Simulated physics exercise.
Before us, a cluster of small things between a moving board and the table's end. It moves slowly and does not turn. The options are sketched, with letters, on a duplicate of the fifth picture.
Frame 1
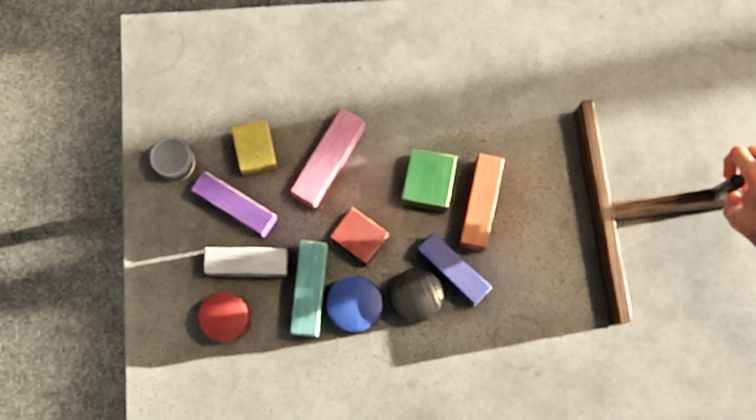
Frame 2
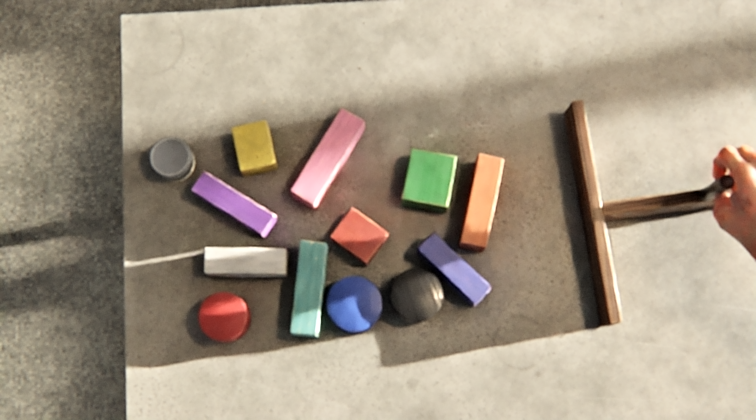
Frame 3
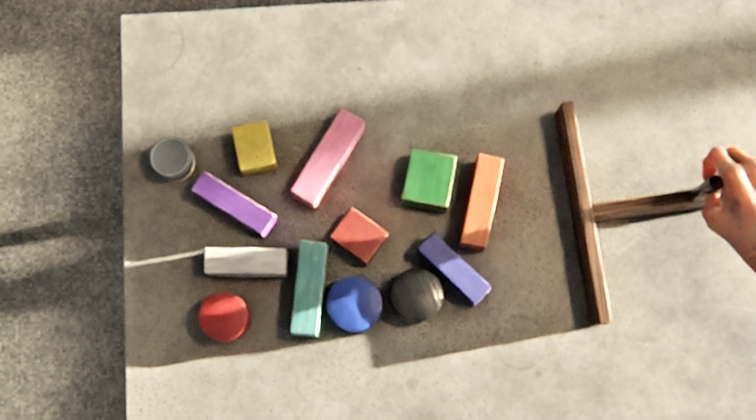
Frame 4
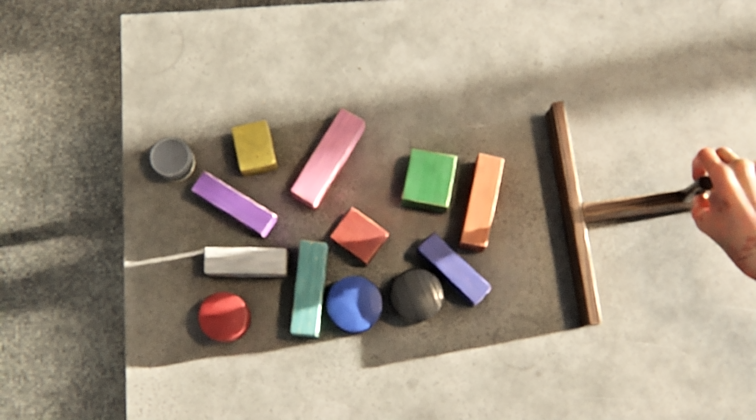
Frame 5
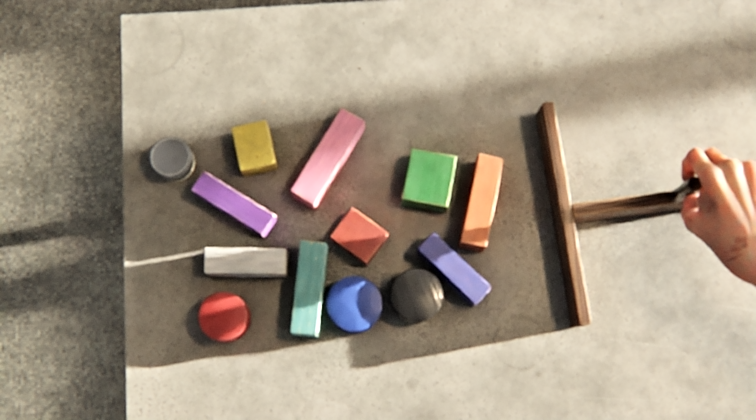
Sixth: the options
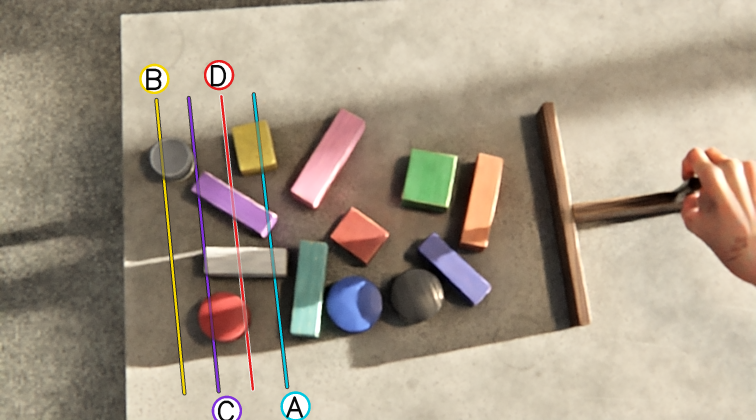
A wooden board on a handle moves slowly left toward a cluster of colourful objects.
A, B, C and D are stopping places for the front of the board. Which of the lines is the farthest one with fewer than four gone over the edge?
It can go as far as C.
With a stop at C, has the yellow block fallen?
No.
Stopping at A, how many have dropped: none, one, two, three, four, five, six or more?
The count is none.
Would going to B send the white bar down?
Yes.
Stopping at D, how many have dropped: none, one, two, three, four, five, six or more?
The count is none.
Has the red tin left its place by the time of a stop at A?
Yes.
On the marked copy, A at (270, 236); B at (170, 242); C at (203, 240); D at (237, 238).
Following C. Soon after the start, board (435, 219); blue tin (336, 321); black tin (389, 317).
Later, board (304, 227); grey tin (161, 152); white bar (192, 260).
In the end, board (202, 233); purple bar over the edge; white bar over the edge; two fallen.
As for the rest, A is within the limit but short; B drops seven; D is within the limit but short.
